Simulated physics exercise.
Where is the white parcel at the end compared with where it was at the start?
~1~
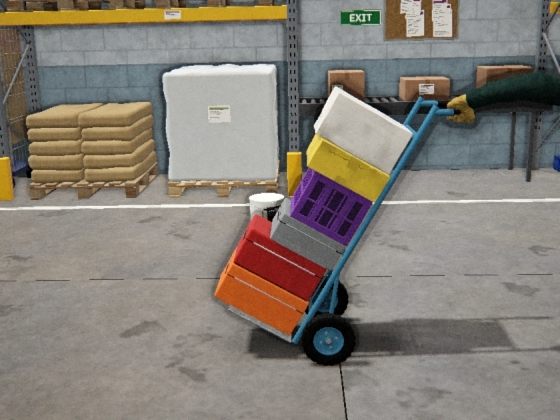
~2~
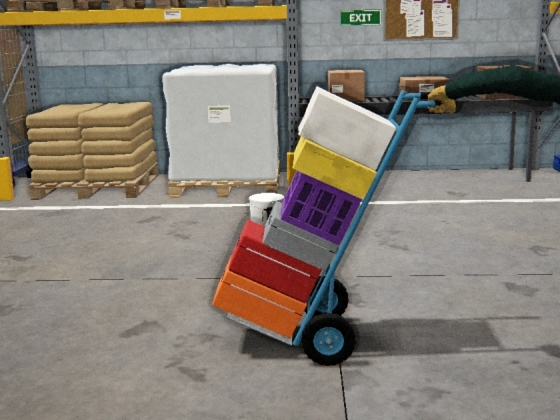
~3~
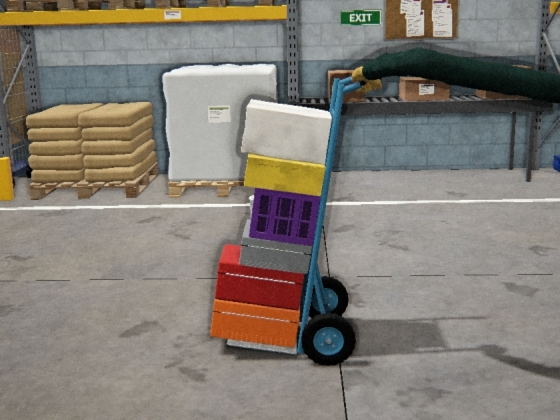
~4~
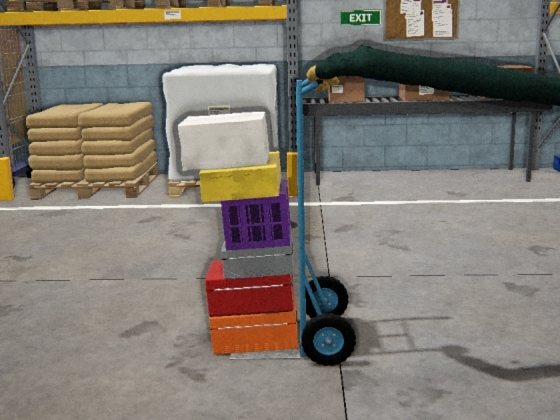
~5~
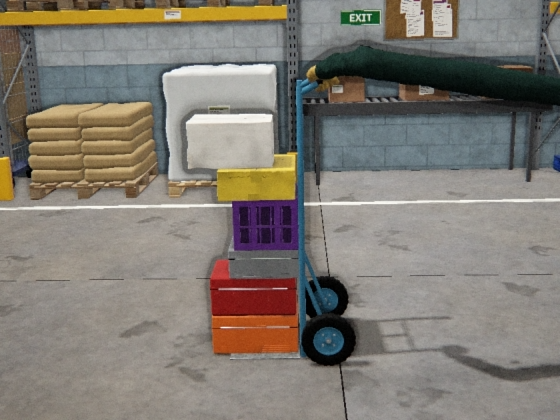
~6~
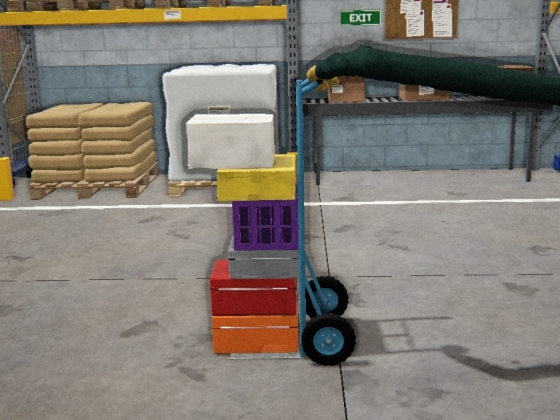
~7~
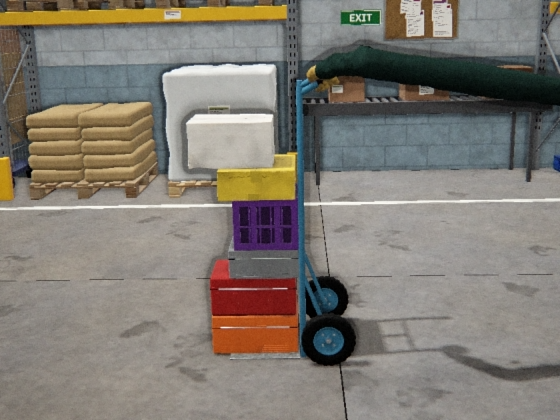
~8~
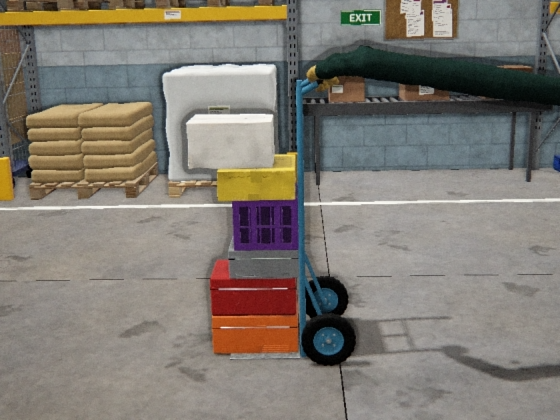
It starts tilted at the top of the leaning stack, to the right of the big wrapped pallet load. By the end it has moved left and sits level on the yellow box, in front of that load.
